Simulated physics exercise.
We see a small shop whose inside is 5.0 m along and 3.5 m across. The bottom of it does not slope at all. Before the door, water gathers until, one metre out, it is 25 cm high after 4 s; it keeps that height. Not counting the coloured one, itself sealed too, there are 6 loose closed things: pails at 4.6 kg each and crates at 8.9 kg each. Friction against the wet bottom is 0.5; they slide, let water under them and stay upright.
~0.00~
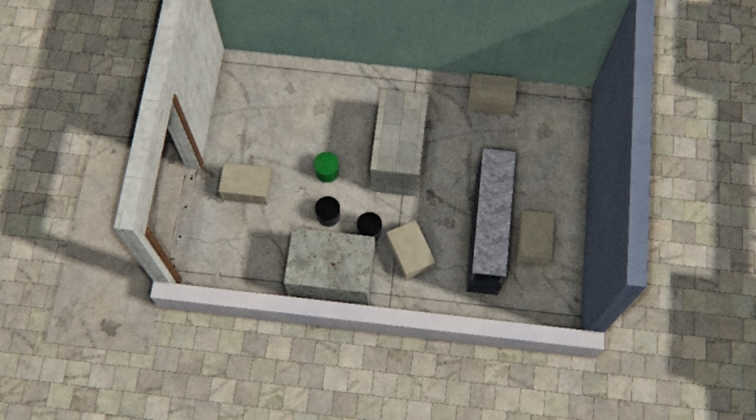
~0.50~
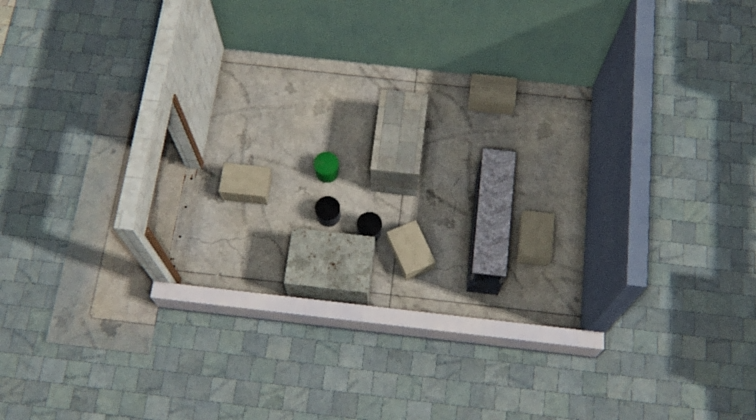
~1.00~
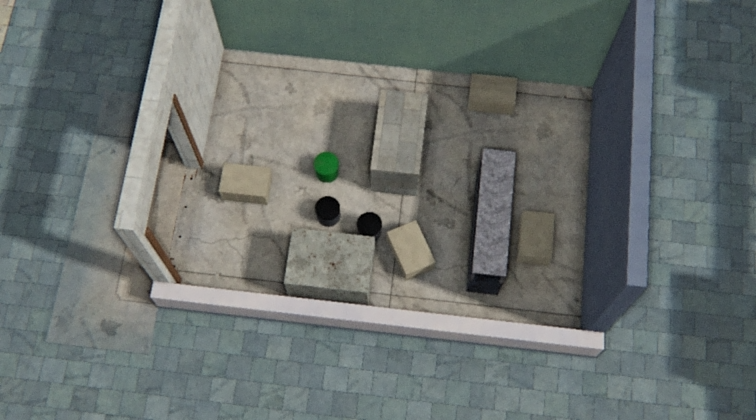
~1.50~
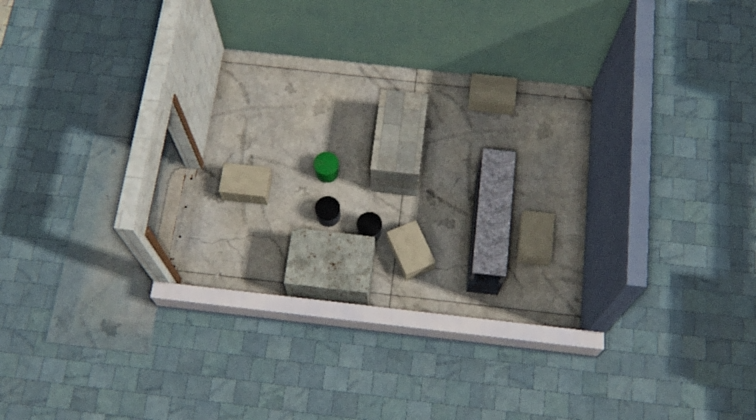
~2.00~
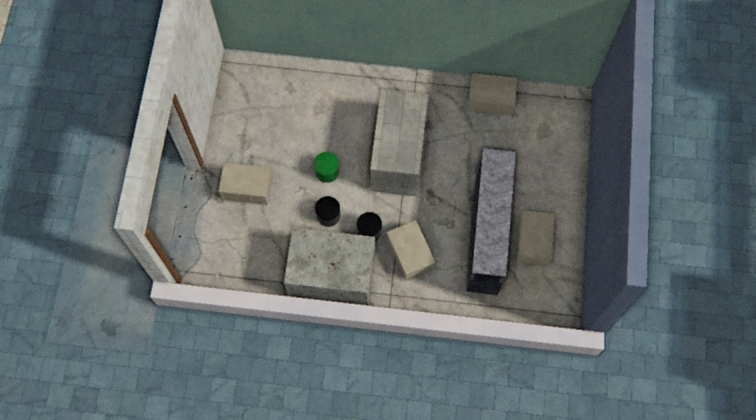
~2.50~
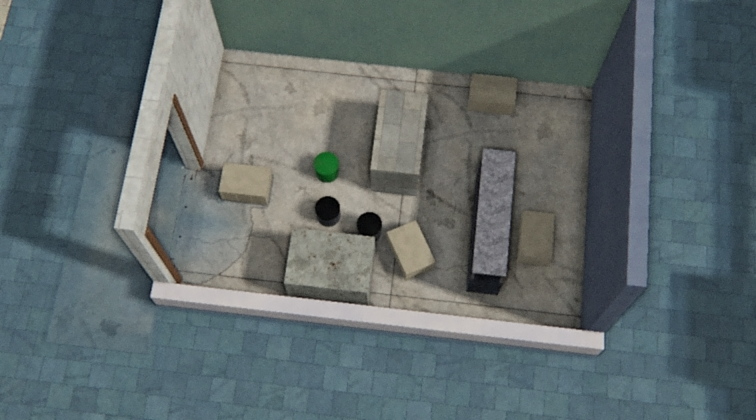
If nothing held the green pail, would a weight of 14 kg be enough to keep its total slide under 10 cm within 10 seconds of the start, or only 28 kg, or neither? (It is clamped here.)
The heavier one is needed and sufficient.
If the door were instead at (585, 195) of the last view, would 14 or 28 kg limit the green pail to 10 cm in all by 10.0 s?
With that change, the small one suffices.
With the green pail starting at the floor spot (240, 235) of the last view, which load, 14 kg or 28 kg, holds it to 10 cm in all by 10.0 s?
The answer: You need the heavier weight.
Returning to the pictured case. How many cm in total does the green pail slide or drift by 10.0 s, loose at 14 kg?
About 250 cm altogether.
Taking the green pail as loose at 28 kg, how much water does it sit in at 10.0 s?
Something like 12 centimetres.
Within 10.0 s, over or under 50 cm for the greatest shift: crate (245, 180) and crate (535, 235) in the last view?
Beyond, below.
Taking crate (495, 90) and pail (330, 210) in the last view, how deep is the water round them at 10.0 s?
First about 12 cm, second about 11 cm.
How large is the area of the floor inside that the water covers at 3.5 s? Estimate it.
My estimate is roughly 3.0 m2.
After 3.5 s the green pail would be 0 cm from its start with 14 kg and 0 cm from its start with 28 kg; 0 cm of water round it then.
After 4.5 s the green pail would be 0 cm from its start with 14 kg and 0 cm from its start with 28 kg; 6 cm of water round it then.
After 7.0 s the green pail would be 89 cm from its start with 14 kg and 0 cm from its start with 28 kg; 11 cm of water round it then.
After 10.0 s the green pail would be 190 cm from its start with 14 kg and 0 cm from its start with 28 kg; 12 cm of water round it then.
